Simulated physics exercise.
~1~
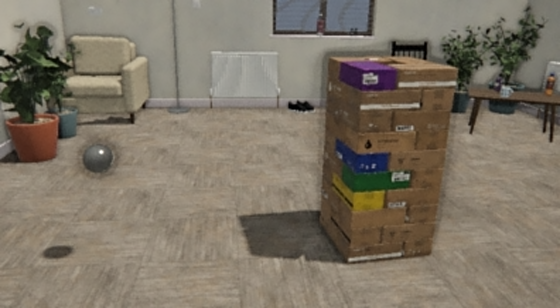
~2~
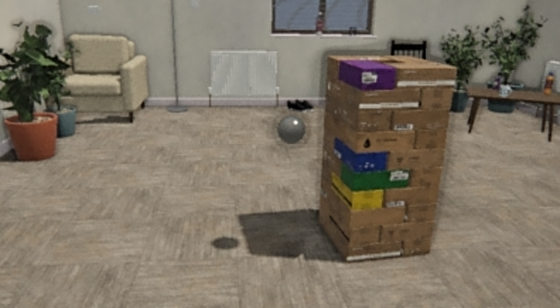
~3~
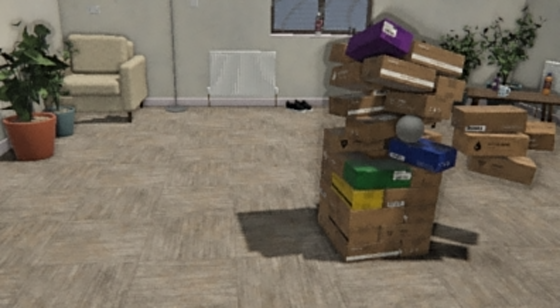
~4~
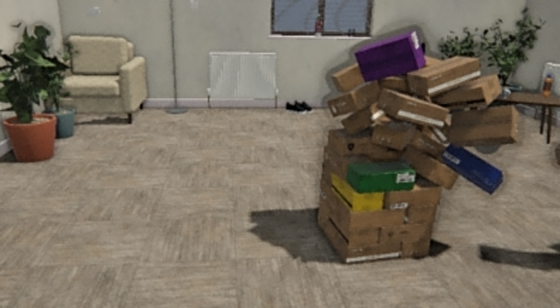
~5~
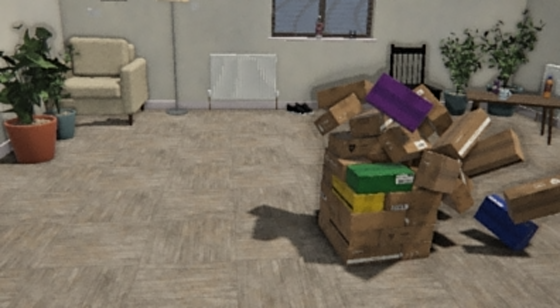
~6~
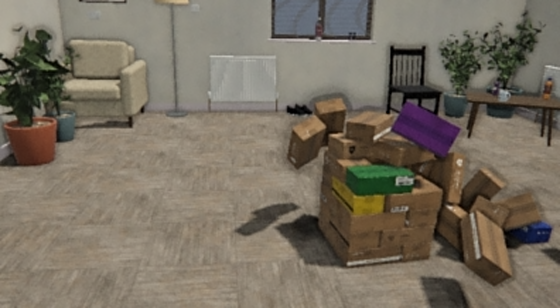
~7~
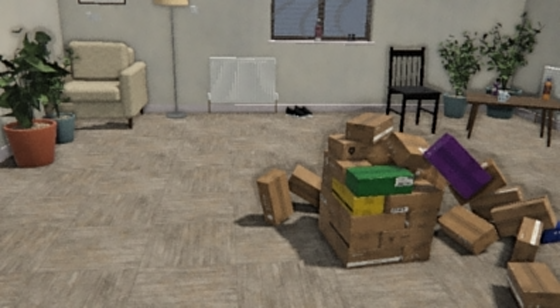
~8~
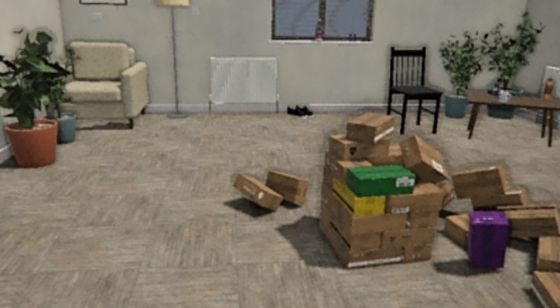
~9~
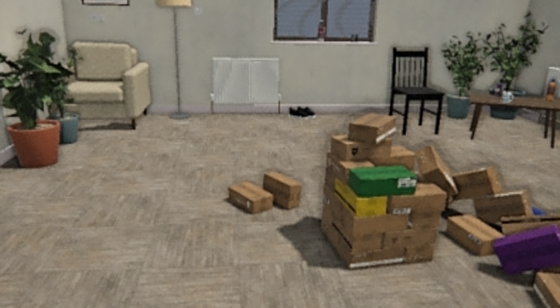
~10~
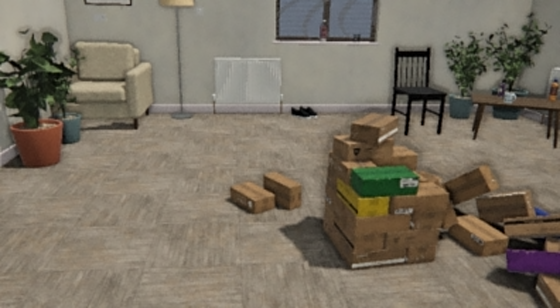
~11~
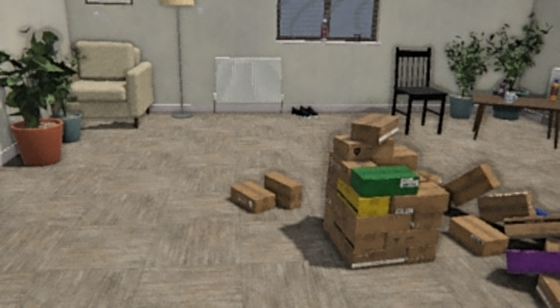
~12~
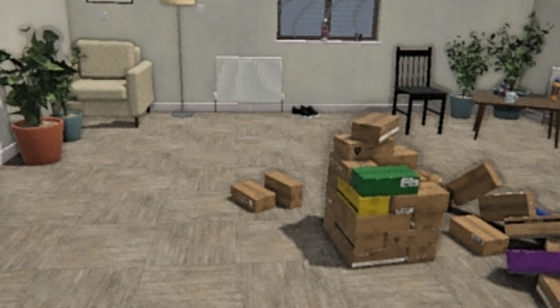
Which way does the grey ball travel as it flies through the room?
The ball travels to the right, going from the open floor on the left into the tower of boxes.
In a living room with a pale armchair, potted plants and a radiator by the far wall, a slightly swaying camera faces a tall tower of brown boxes, with a purple one near the top and blue, green and yellow ones lower down. A grey ball flies in from the left and strikes the tower. The blue box is pushed out to the right as the upper layers burst apart, and the purple box tips and tumbles down to the right. Boxes scatter, mostly to the right, with two landing on the left. The lower stack stays standing, with the green and yellow boxes still in it.
